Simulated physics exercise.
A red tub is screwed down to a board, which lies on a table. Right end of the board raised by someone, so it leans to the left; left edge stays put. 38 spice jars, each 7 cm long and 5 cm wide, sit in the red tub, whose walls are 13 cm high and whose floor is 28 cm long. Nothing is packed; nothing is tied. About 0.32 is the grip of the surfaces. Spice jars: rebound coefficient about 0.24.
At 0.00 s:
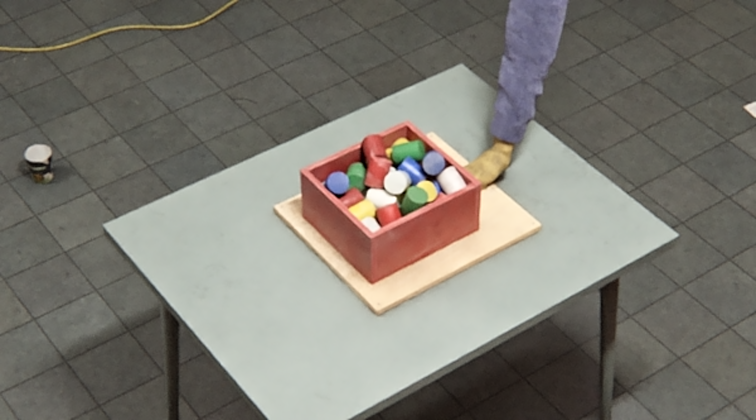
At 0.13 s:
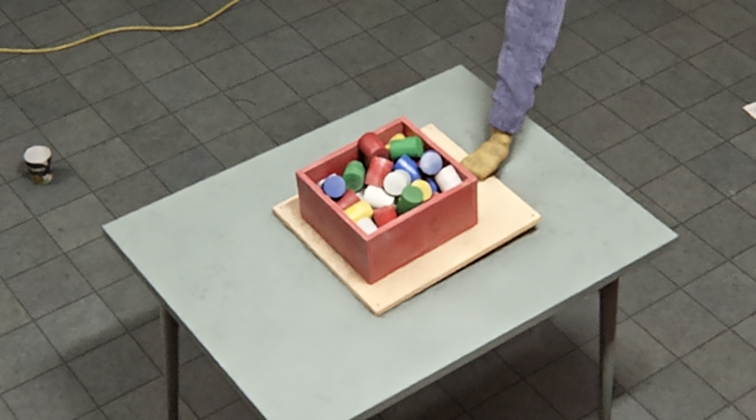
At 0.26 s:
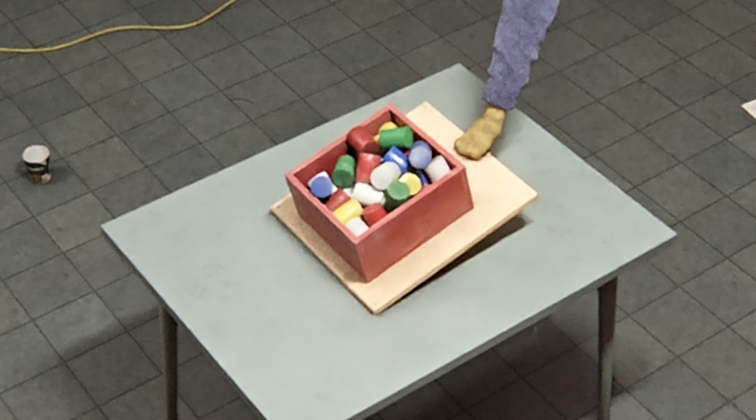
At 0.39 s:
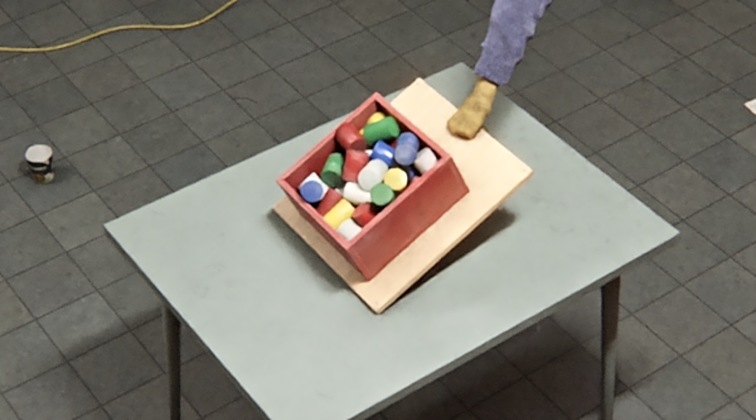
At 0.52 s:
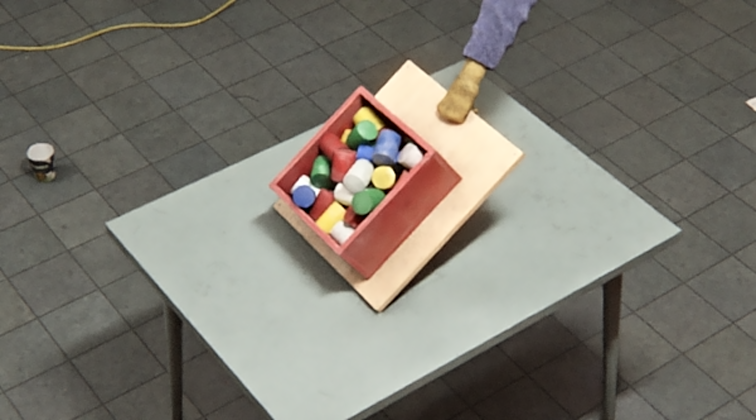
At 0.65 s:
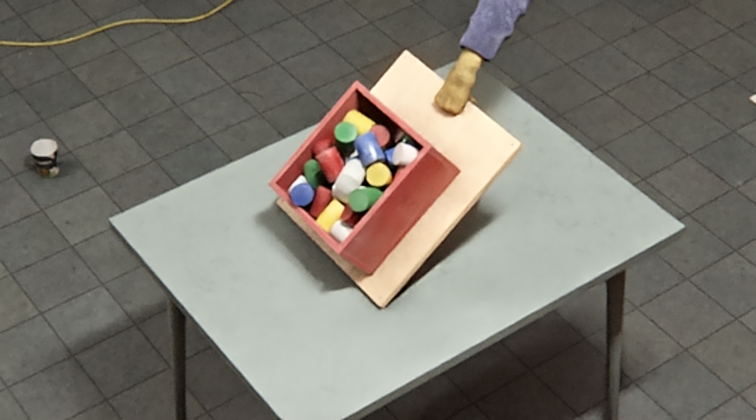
An arm in a purple-blue sleeve and tan glove reaches in from the upper right over a grey table on a dark tiled floor, seen from above. On a pale board sits a red tub of red, green, blue, yellow and white cylinders, with a yellow cord and small can beyond. The hand raises the board's right end, tilting board and tub leftward while the cylinders shift slightly inside.
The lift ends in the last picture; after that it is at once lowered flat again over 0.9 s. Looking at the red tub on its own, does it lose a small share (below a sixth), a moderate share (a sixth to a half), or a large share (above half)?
It loses a small share.
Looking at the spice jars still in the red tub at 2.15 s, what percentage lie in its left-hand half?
Close to 60 percent, I reckon.
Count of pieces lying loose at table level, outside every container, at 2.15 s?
I'd put it at close to 0.
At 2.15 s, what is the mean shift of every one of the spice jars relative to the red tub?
Roughly 0 cm to the left of where they started, on average.
After 0.89 s, tilt 30°; 0 of 38 out of the red tub.
After 1.19 s, tilt 13°; 0 of 38 out of the red tub.
After 1.61 s, tilt 0°; 0 of 38 out of the red tub.
When it is over (at 2.15 s), 0 of 38 out of the red tub. Asked share, 0 of 38, 0 per cent.
